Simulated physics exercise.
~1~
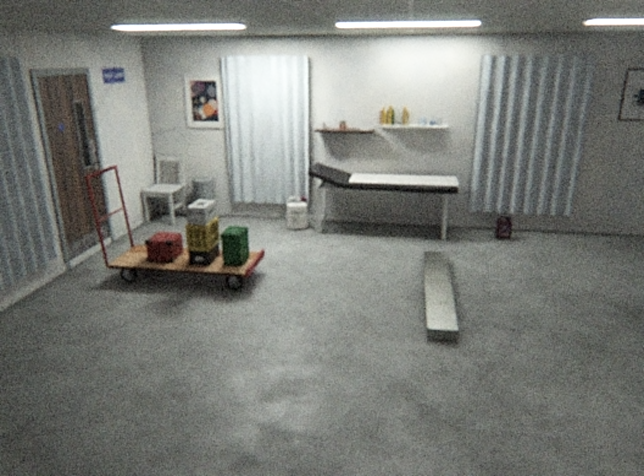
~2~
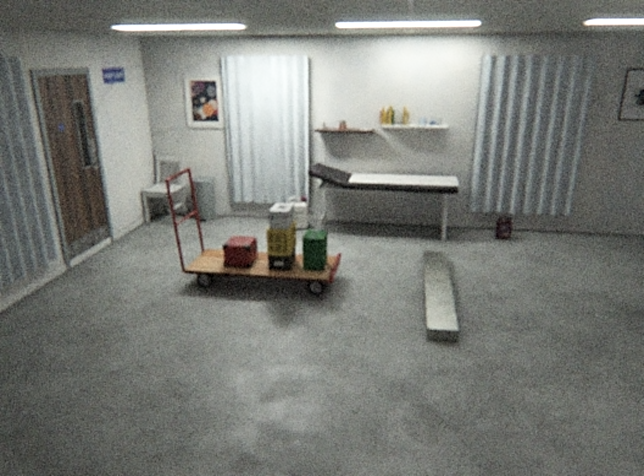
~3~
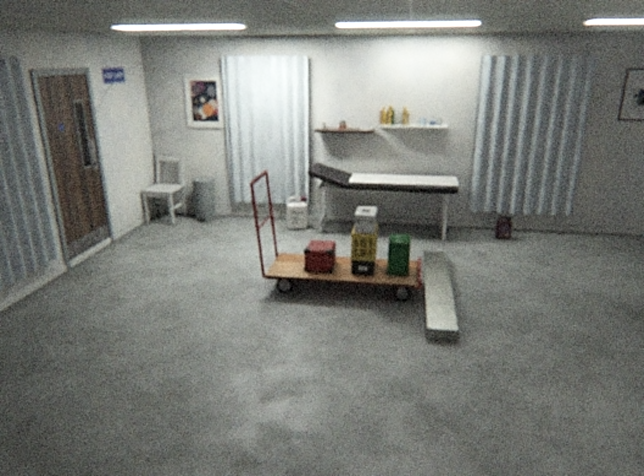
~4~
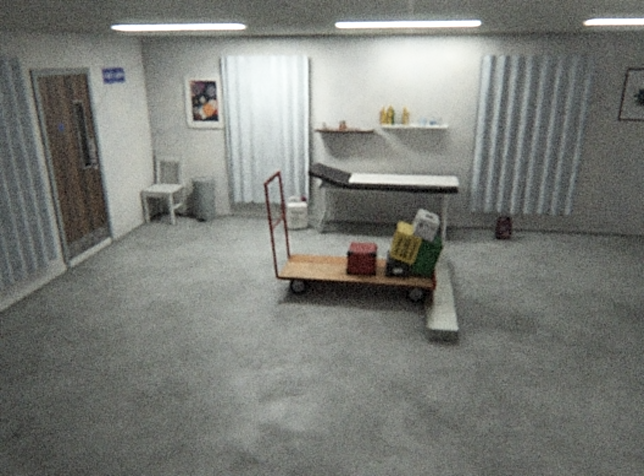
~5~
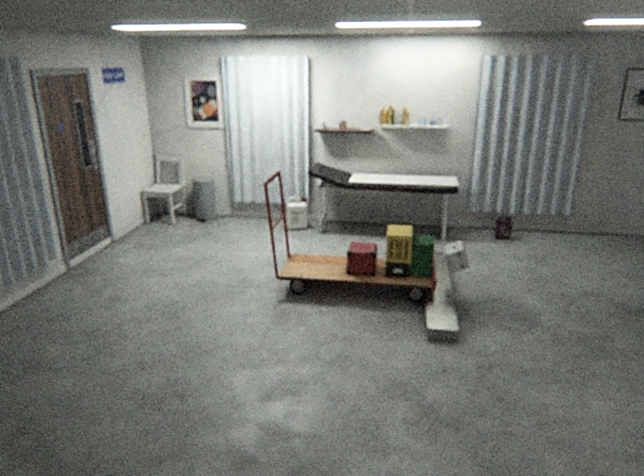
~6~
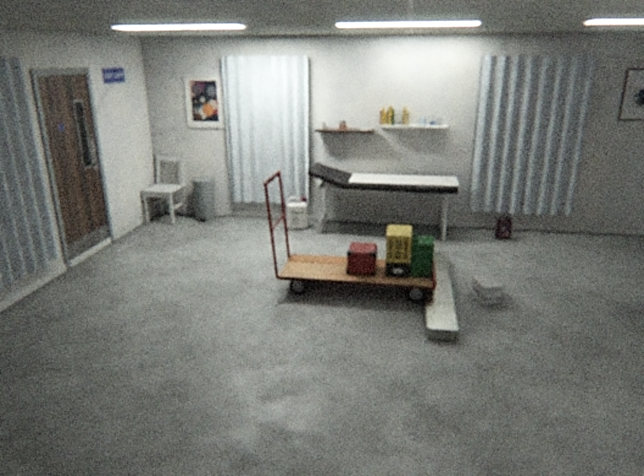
In a clinic-like room, a flat cart rolling right and stopping at a low kerb, its white box tumbling over onto the floor.
